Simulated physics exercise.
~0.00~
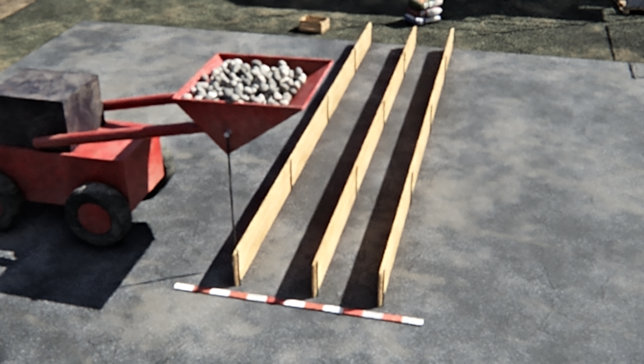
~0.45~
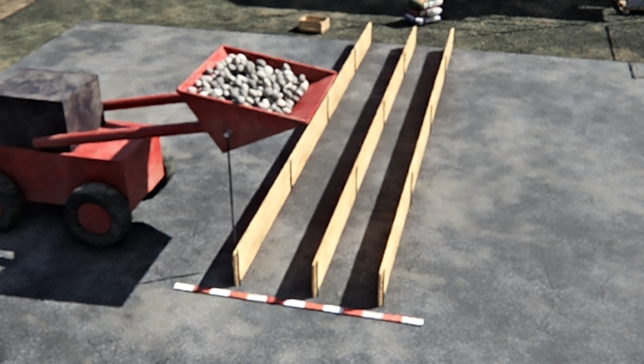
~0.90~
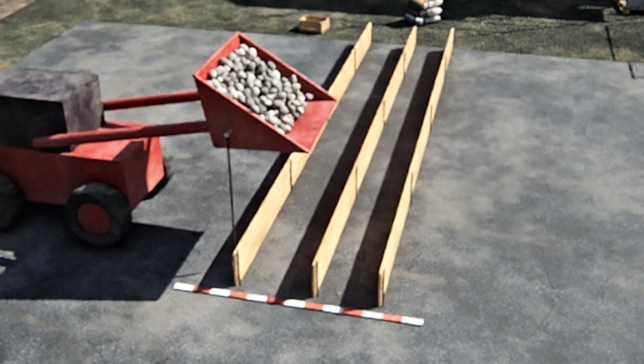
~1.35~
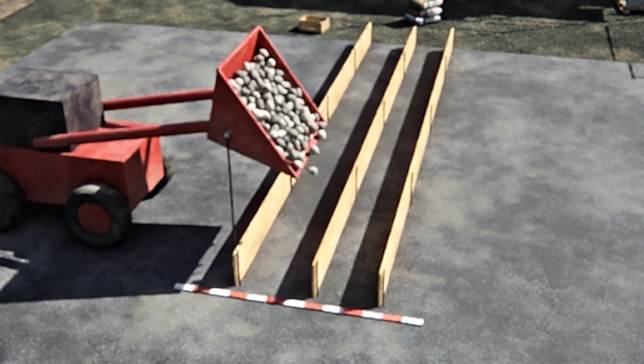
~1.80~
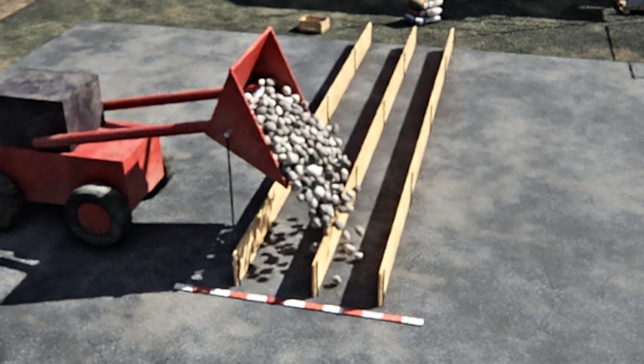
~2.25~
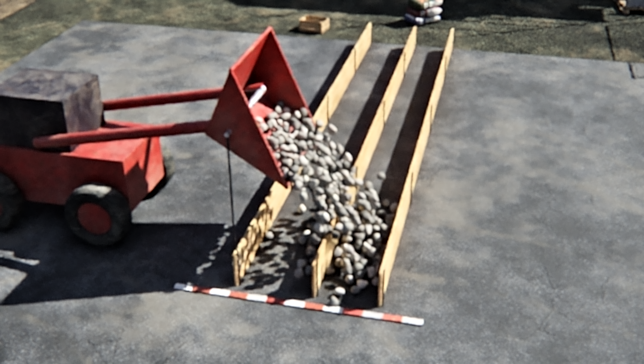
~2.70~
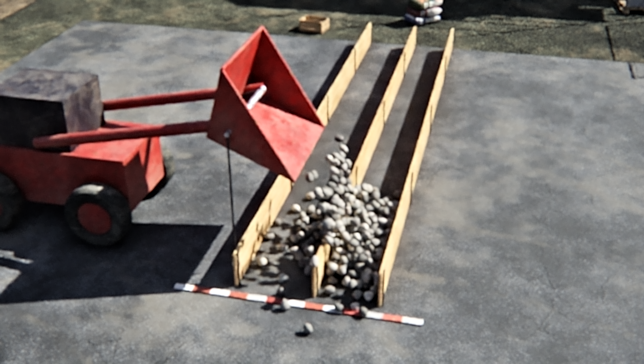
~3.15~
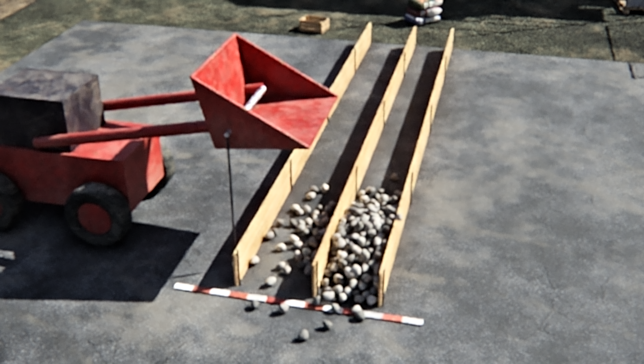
A red loader with a dark hood stands at the left of a grey paved yard, seen from above, its raised bucket heaped with pale, rounded stones. Three long wooden planks stand on edge to its right, with a red and white striped strip across their near ends. The bucket tips forward to the right, and the stones slide over its lip and pour down across the planks. Once empty, the bucket tilts back. Most of the stones lie heaped between the middle and right planks, fewer between the left and middle ones, and several rest around the strip.
